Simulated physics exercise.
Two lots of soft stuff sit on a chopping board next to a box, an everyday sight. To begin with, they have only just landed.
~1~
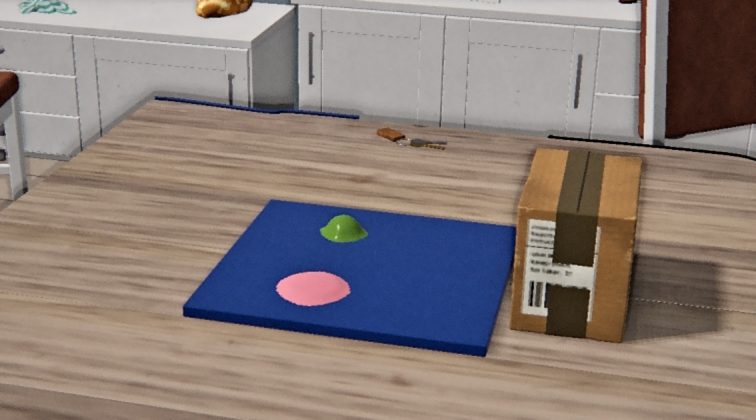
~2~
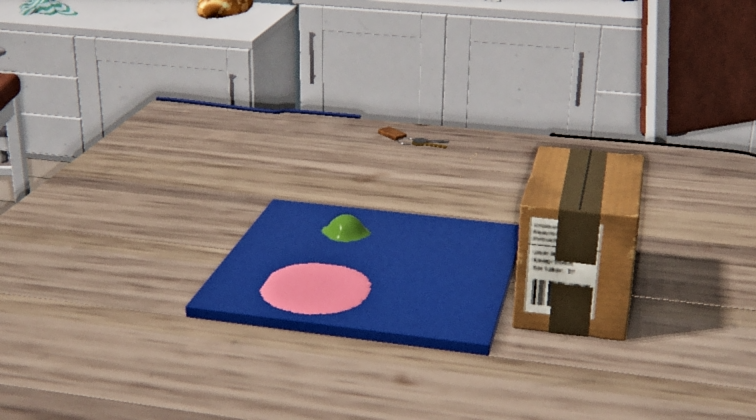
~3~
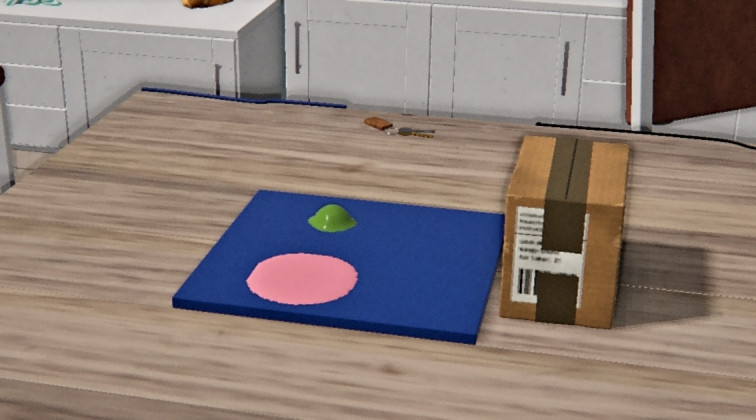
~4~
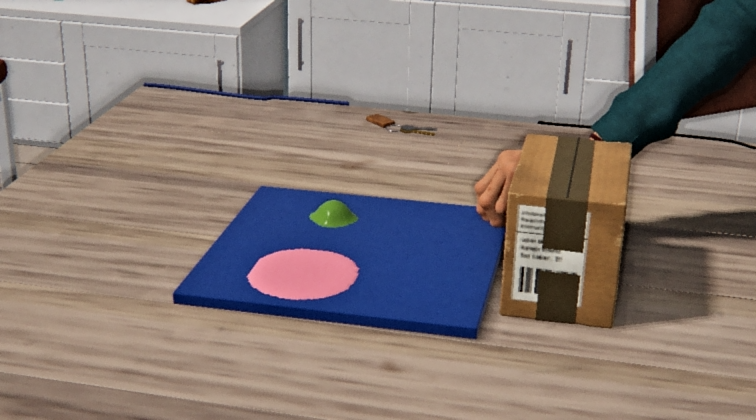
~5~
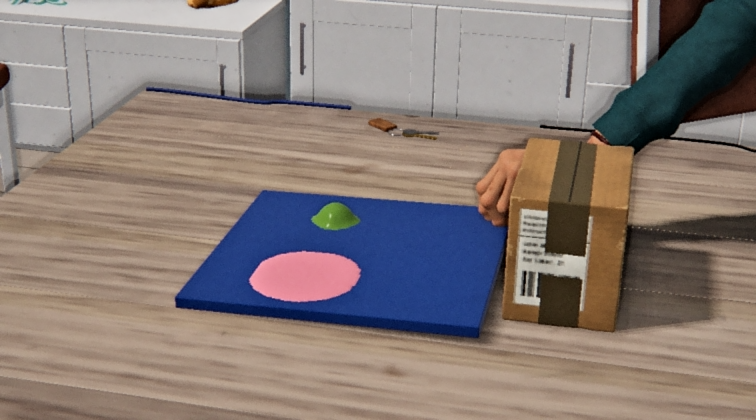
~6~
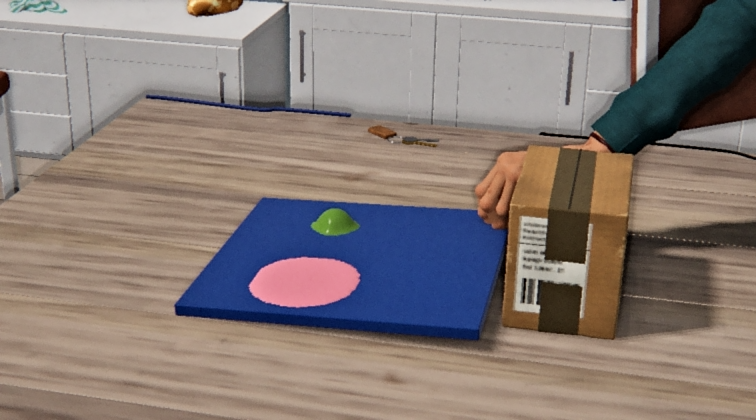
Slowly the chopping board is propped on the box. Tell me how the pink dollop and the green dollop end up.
Okay, so the pink dollop tumbles off and the green dollop sits tight.
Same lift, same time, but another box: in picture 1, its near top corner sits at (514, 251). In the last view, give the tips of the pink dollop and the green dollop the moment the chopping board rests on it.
At (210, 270), then at (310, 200).
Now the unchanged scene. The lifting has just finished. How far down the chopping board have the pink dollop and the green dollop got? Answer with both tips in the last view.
In the last picture, the first is near (194, 272) and the second near (302, 192).
A moment on, slope about 29°; the pink dollop is dripping off the low end; the green dollop has not moved.
Further on, the pink dollop is dripping off the low end; the green dollop has not moved.
When it is over, slope about 29°; the pink dollop is dripping off the low end; the green dollop has not moved.
